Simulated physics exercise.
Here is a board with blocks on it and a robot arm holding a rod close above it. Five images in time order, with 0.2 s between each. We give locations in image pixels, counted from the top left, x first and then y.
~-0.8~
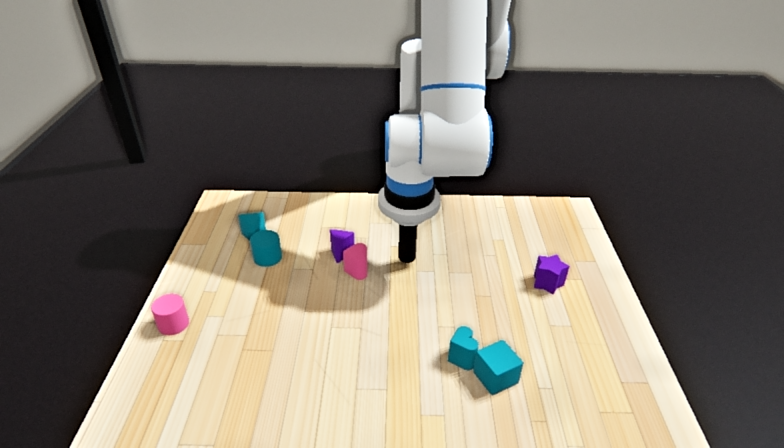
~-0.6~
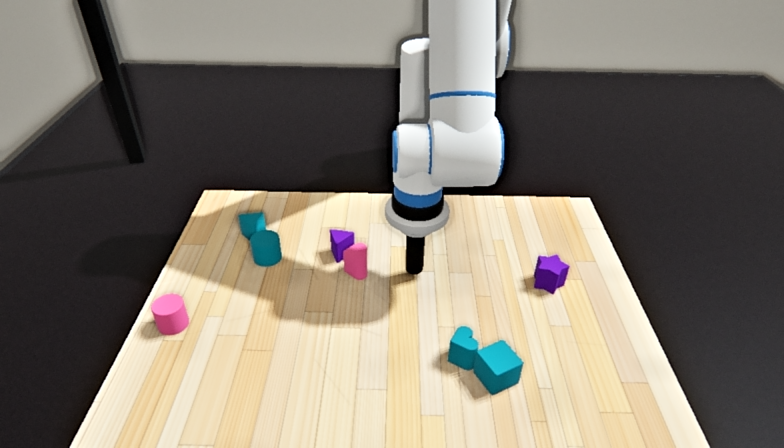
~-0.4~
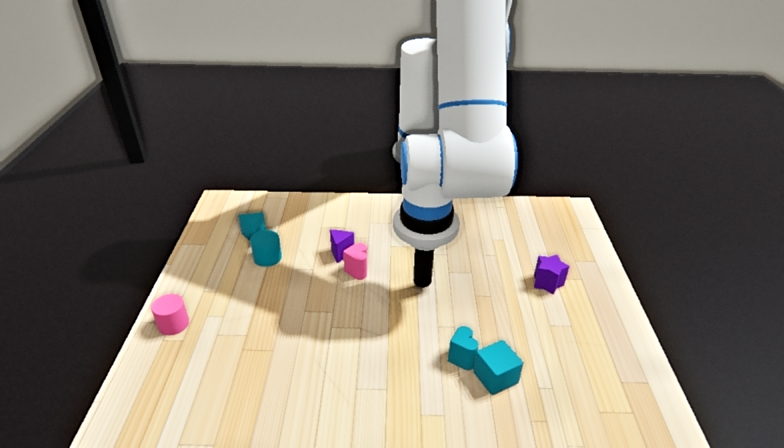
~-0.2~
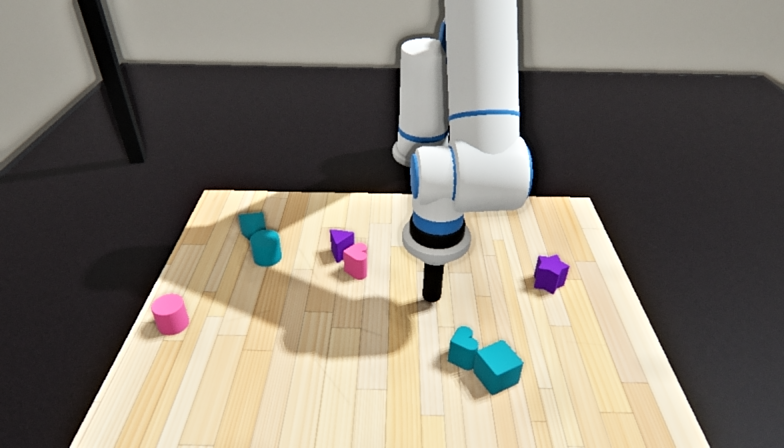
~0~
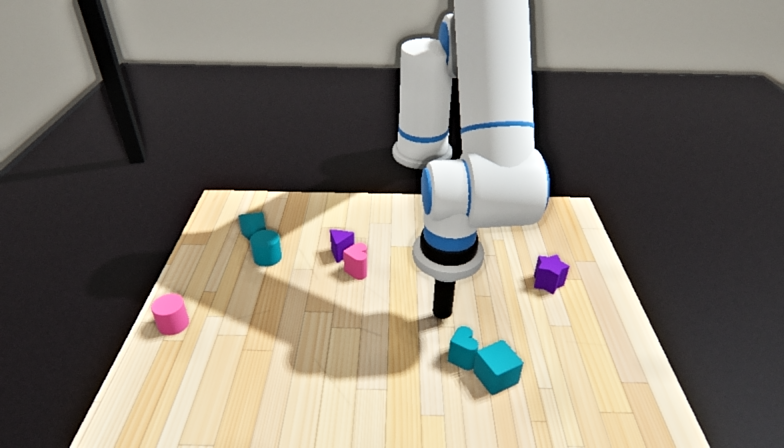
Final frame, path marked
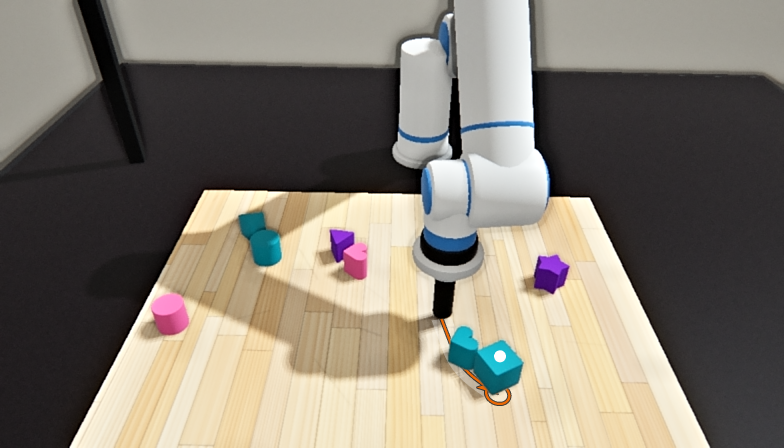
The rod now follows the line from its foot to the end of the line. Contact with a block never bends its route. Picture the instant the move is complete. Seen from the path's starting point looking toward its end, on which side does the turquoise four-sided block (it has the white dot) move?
It is displaced to the left.
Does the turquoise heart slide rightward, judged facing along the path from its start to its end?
Yes, that is what happens.
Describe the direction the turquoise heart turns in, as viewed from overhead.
The turn is clockwise.
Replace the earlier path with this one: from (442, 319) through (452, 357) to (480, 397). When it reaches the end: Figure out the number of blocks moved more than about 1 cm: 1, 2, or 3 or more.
My guess is two.
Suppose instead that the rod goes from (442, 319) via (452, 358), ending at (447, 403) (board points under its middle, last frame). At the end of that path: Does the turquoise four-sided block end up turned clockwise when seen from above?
Answer: No.
The drawn path runs from (442, 319) by way of (451, 345) and (468, 372) to (498, 394); the dot is on the turquoise four-sided block.
The first path, step by step. One third of the way, rod (452, 340); turquoise heart (467, 343); turquoise four-sided block (501, 358).
Two thirds of the way, rod (469, 366); turquoise heart (474, 371), turned 50° clockwise; turquoise four-sided block (507, 367), turned 55° anticlockwise.
At the end, rod (499, 388); turquoise heart (480, 384), turned 100° clockwise; turquoise four-sided block (533, 376), turned 65° anticlockwise.
